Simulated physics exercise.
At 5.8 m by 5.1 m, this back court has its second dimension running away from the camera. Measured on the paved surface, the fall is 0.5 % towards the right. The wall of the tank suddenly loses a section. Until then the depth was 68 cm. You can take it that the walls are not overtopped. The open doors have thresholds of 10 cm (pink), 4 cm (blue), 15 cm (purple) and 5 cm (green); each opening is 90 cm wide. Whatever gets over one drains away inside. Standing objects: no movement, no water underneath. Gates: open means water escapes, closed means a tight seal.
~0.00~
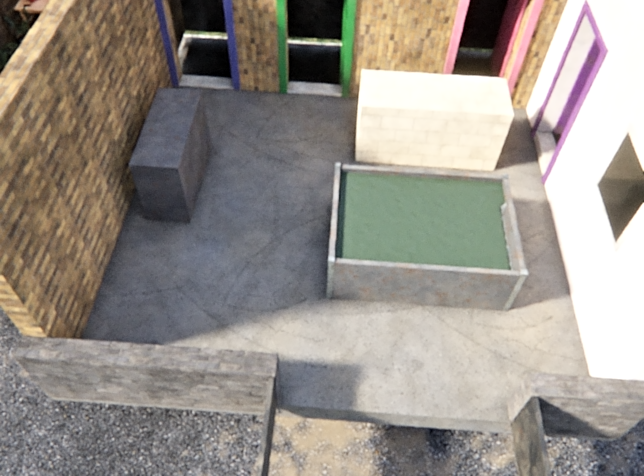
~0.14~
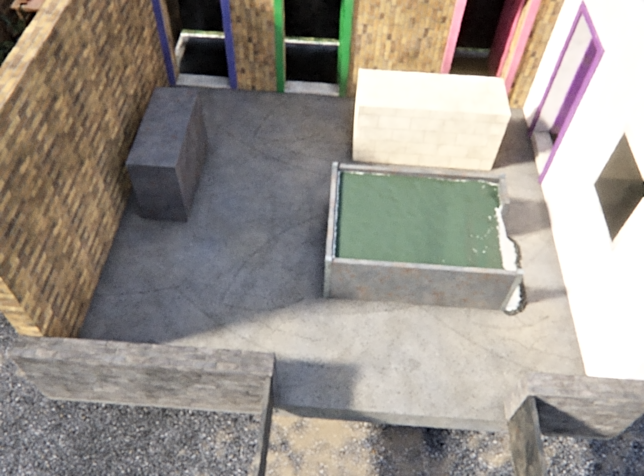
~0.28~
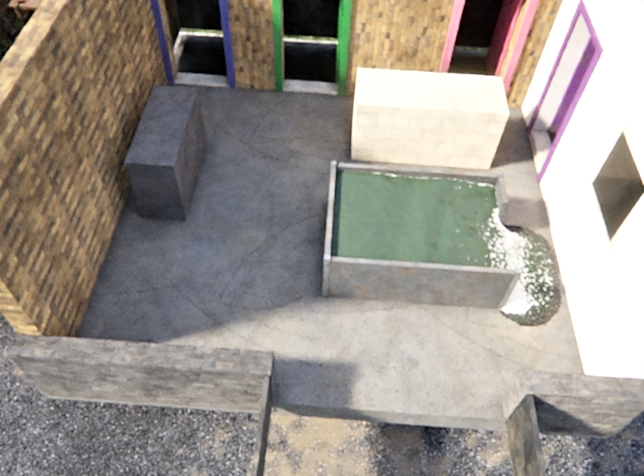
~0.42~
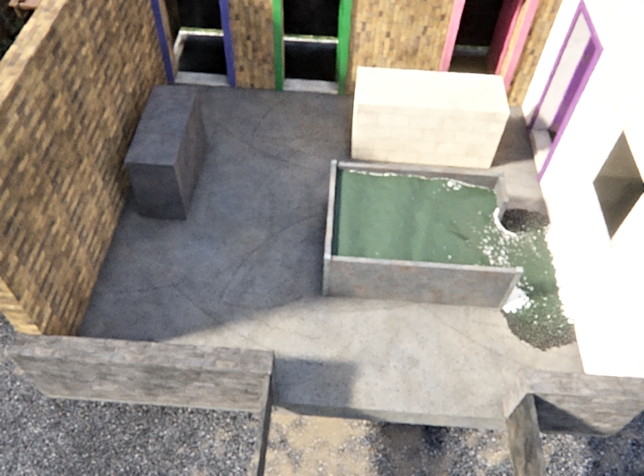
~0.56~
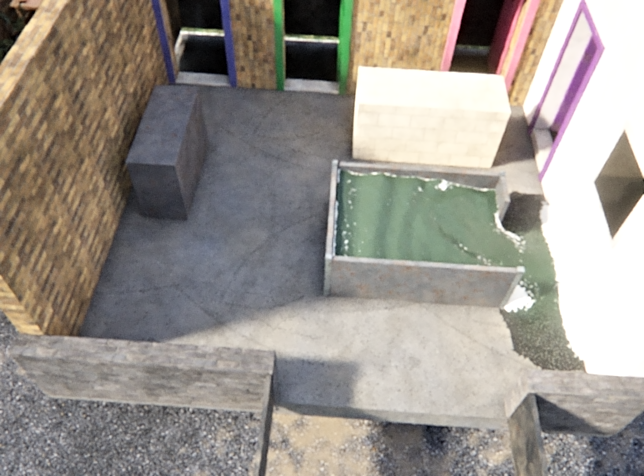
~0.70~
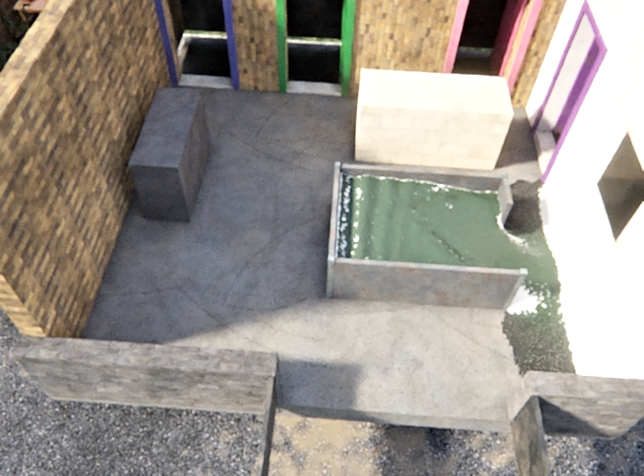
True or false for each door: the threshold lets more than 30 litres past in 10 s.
Pink door true, blue door true, purple door false, green door false.
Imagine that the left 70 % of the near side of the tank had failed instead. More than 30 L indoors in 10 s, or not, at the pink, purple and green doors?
Result: Pink limit not passed, purple limit not passed, green limit not passed.
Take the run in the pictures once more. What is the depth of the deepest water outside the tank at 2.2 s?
I'd put it at close to 44 cm.
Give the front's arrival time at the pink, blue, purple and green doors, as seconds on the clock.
Times: Pink 1.6 seconds, blue 5.0 seconds, purple 0.9 seconds, green 3.4 seconds.
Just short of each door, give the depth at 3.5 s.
Readings (cm): Pink = 18; blue = 0; purple = 6; green = 1.
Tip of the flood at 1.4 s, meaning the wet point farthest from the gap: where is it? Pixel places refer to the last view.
That would be close to (522, 109).
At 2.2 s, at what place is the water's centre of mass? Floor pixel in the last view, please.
Near (467, 262).
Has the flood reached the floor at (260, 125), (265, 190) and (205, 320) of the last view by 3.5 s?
Respectively: Was missed, got hit, got hit.
After 1.4 s water covers 20 % of the floor and is deepest (52 cm) near (591, 406); pink door not reached, blue door not reached, purple door 7 cm at the sill, 0 L in, green door not reached.
After 2.2 s water covers 35 % of the floor and is deepest (44 cm) near (591, 406); pink door 18 cm at the sill, 18 L in, blue door not reached, purple door 8 cm at the sill, 0 L in, green door not reached.
After 3.5 s water covers 70 % of the floor and is deepest (24 cm) near (575, 404); pink door 18 cm at the sill, 89 L in, blue door not reached, purple door 6 cm at the sill, 0 L in, green door 1 cm at the sill, 0 L in.
After 6.0 s water covers 90 % of the floor and is deepest (15 cm) near (575, 404); pink door 11 cm at the sill, 117 L in, blue door 3 cm at the sill, 0 L in, purple door 10 cm at the sill, 1 L in, green door 6 cm at the sill, 1 L in.
After 10.0 s water covers 100 % of the floor and is deepest (10 cm) near (302, 102); pink door 6 cm at the sill, 119 L in, blue door 8 cm at the sill, 58 L in, purple door 8 cm at the sill, 1 L in, green door 8 cm at the sill, 1 L in.
